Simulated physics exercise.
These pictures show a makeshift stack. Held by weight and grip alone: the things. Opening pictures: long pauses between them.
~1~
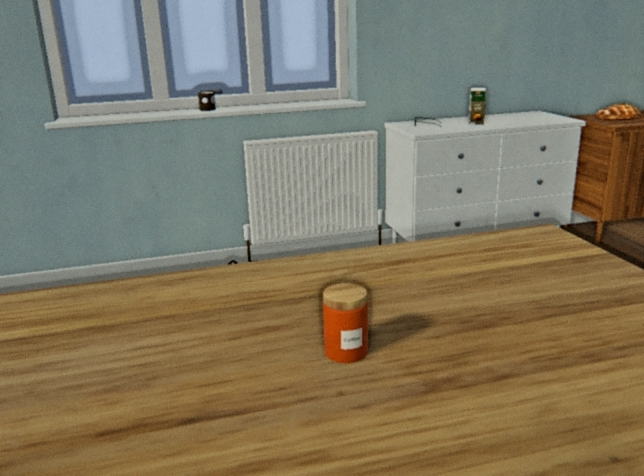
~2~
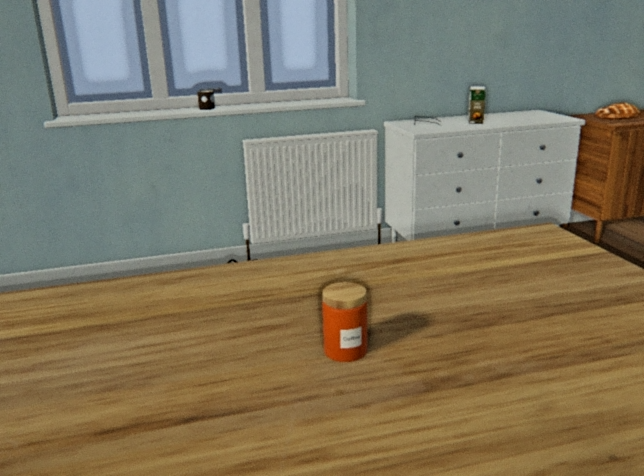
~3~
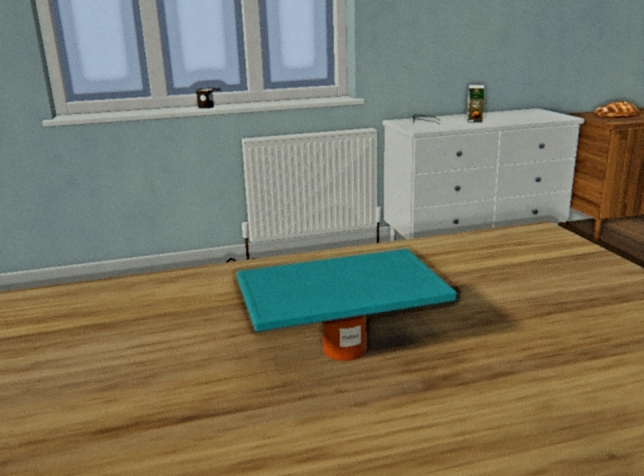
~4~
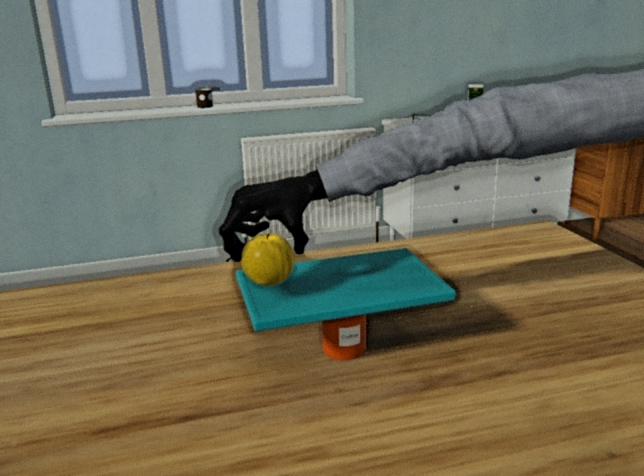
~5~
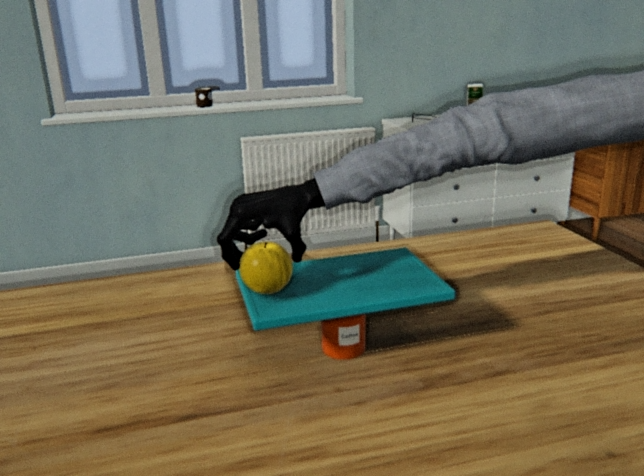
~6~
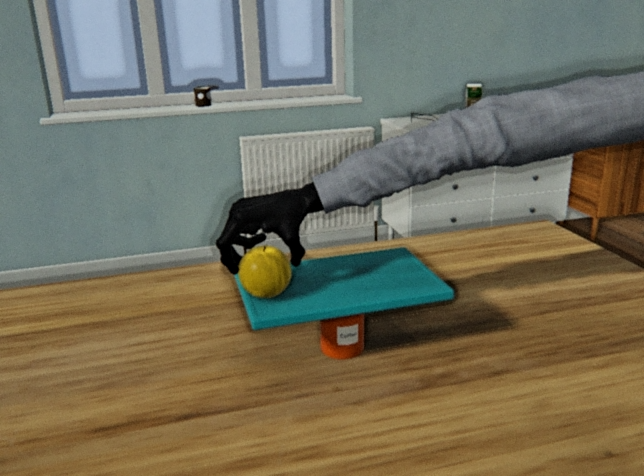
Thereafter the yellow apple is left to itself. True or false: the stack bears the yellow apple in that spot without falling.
False.
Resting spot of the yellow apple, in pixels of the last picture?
It ends up close to (233, 354).
Then, 0.30 s past the last view, yellow apple now fallen; turquoise lid rocked 29° from its first pose.
Then, 0.40 s past the last view, turquoise lid rocked 57° from its first pose.
Then, 0.60 s past the last view, turquoise lid rocked 60° from its first pose.
Then, 1.50 s past the last view, turquoise lid rocked 48° from its first pose.
Finally, fallen, yellow apple; down or leaning hard in the stack, turquoise lid; orange jar still in place. Final places as the last picture's camera would see them, yellow apple near (233, 354). The stack loses its balance.
